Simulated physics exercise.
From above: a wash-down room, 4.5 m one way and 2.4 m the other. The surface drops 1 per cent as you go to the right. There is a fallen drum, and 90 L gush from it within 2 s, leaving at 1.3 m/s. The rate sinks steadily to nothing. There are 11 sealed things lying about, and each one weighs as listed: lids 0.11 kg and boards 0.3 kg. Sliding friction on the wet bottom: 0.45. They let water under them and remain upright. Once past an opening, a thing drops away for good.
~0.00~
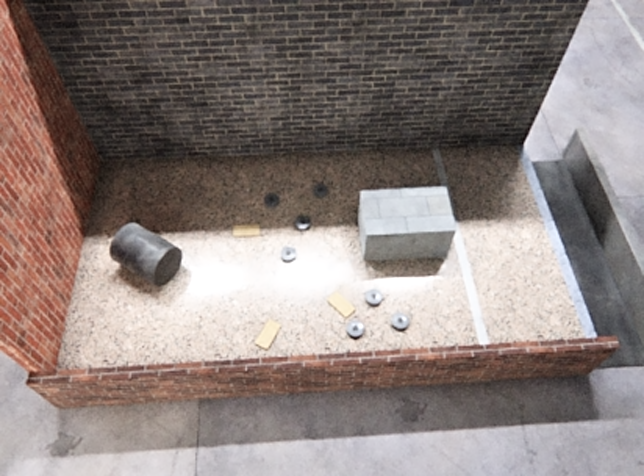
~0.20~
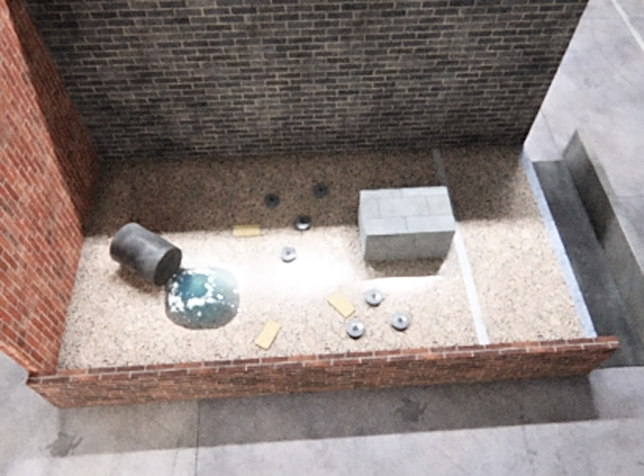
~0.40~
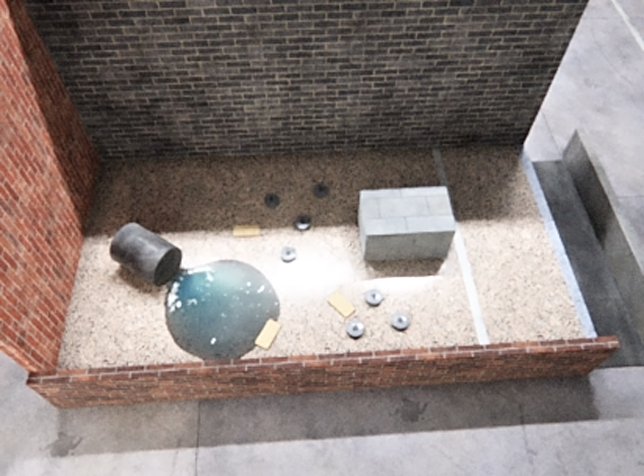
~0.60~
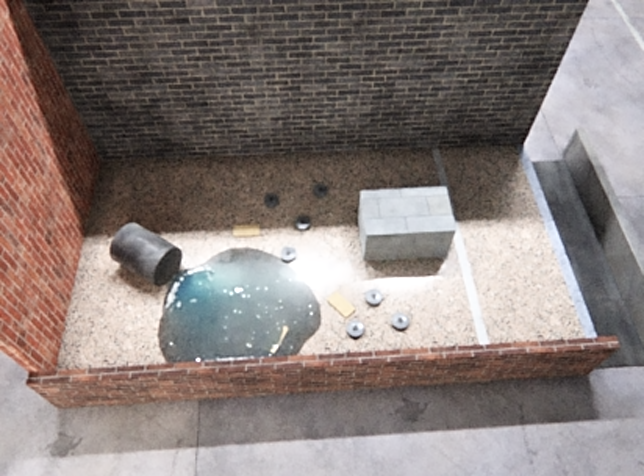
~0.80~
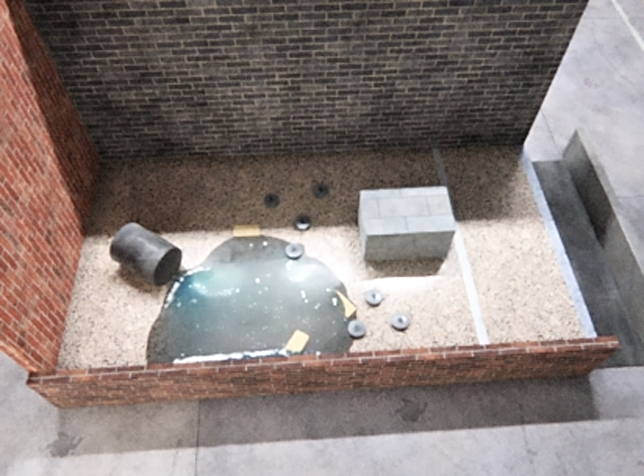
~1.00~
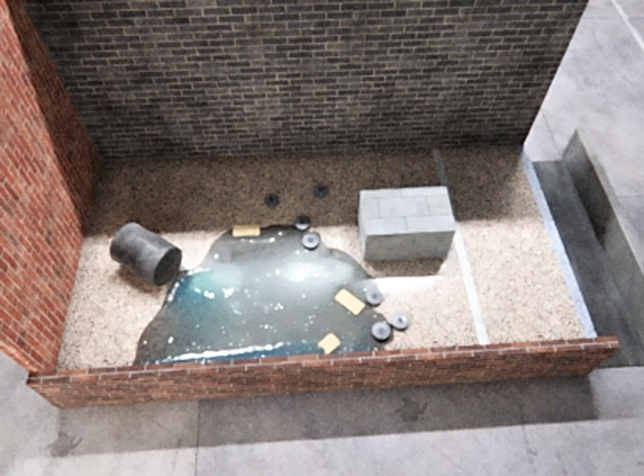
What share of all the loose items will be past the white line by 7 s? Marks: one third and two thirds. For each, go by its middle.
The fraction ends up in the mid band.
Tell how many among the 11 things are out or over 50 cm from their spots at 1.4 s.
The count is 3.
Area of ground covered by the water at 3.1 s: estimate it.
The covered patch comes to about 5.0 m2.
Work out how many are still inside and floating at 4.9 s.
3 at that moment.
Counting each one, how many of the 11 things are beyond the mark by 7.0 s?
That gives 6.
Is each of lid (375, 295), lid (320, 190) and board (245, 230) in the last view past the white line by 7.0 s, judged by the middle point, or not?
First got there, second never got there, third never got there.
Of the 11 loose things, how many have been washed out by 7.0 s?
Count at that moment: 5.
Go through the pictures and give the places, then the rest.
A board at (268, 334), on the bottom; a lid at (288, 253), on the bottom; water covers 0.0 m2; 0 of 11 have shifted, in the first frame.
A board at (268, 334), on the bottom; a lid at (288, 253), on the bottom; water covers 0.3 m2; 0 of 11 have shifted, in the second frame.
A board at (268, 334) rests on the ground; a lid at (288, 253) rests on the ground; 0.7 m2 under water; 0 of 11 have shifted, in the third frame.
A board at (275, 337), afloat, 7 cm from its start; a lid at (288, 253), on the bottom; 1.3 m2 under water; 1 of 11 have shifted, in the fourth frame.
A board at (296, 345), afloat, 26 cm from its start; a lid at (294, 250) rests on the ground, 6 cm from its start; water covers 1.8 m2; 2 of 11 have shifted, in the fifth frame.
A board at (325, 347), afloat, 51 cm from its start; a lid at (311, 240), on the bottom, 25 cm from its start; 2.3 m2 under water; 4 of 11 have shifted, in the sixth frame.
After 1.4 s 0 of 11 are over the mark; 3 afloat.
After 3.1 s 5 of 11 are over the mark; 3 afloat.
After 4.9 s 5 of 11 are over the mark; 3 afloat.
After 7.0 s 6 of 11 are over the mark; 0 afloat.
